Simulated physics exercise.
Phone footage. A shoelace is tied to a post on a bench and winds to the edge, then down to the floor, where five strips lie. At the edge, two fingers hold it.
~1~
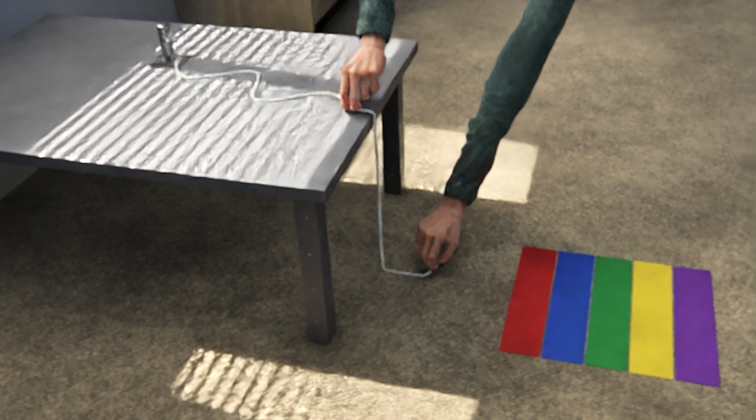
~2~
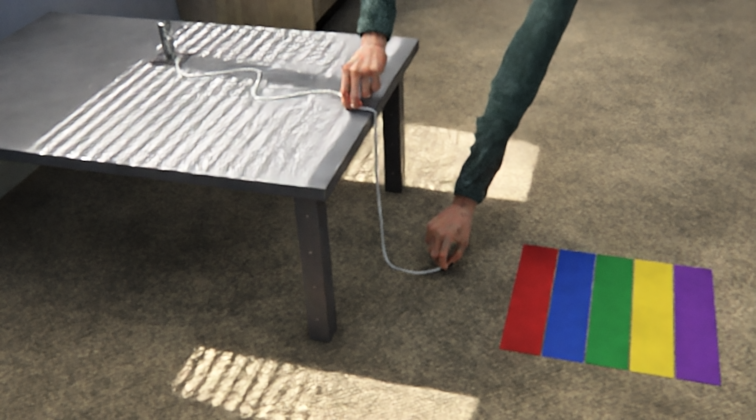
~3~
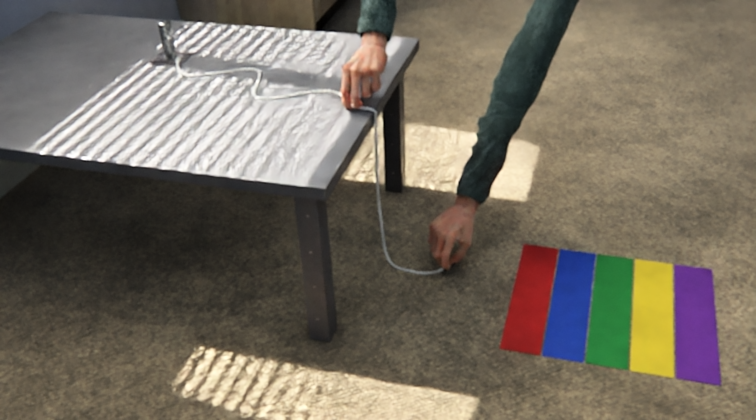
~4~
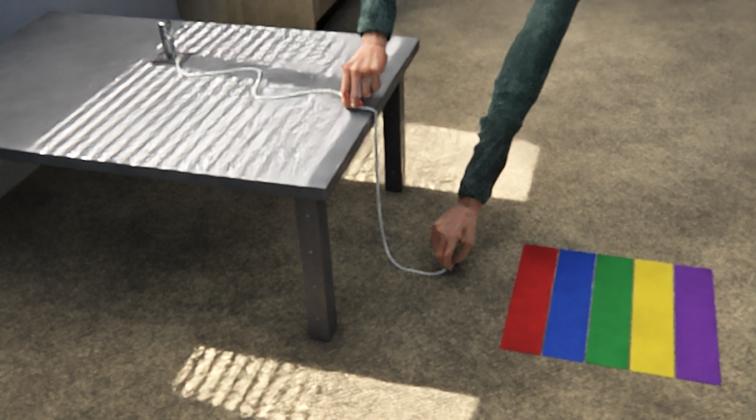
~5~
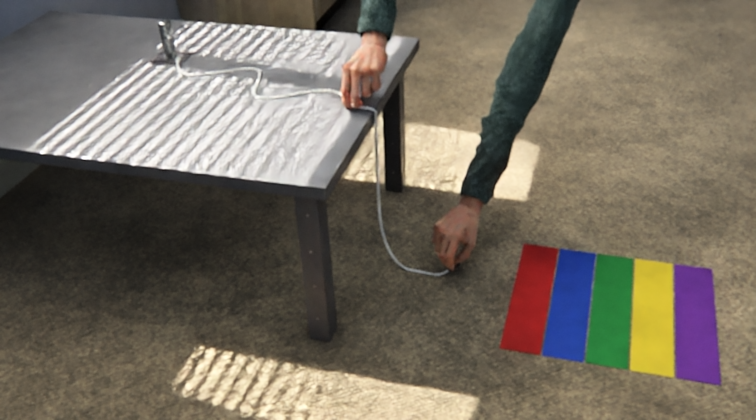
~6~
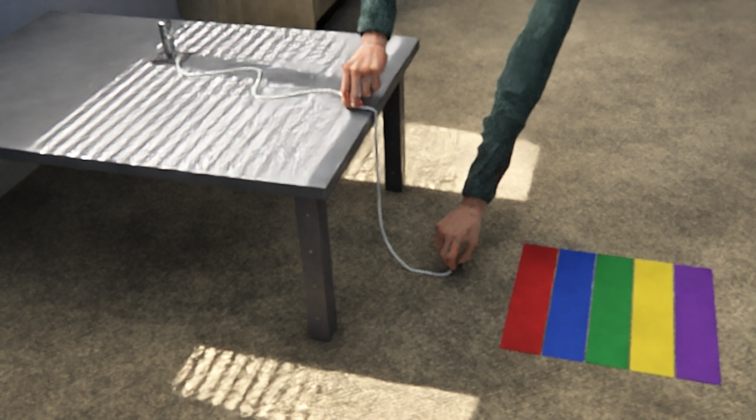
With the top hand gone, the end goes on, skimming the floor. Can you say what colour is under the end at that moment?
Yes, it is yellow.
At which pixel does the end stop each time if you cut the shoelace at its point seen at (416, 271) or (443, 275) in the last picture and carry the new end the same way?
About (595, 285), then (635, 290).
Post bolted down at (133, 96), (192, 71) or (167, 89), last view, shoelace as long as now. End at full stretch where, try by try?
Going by the last picture, roughly (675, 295), (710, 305) and (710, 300).
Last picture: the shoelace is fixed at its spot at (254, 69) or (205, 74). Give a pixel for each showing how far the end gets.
In order of the tries, close to (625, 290) and close to (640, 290).
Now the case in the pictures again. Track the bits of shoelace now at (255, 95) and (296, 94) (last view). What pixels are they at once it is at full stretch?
First point (325, 86), second point (367, 94).
Soon after, end near (590, 285); over blue.
Then, end near (634, 292); over green.
At full stretch, end near (662, 296); over yellow. It gets as far as the yellow strip.
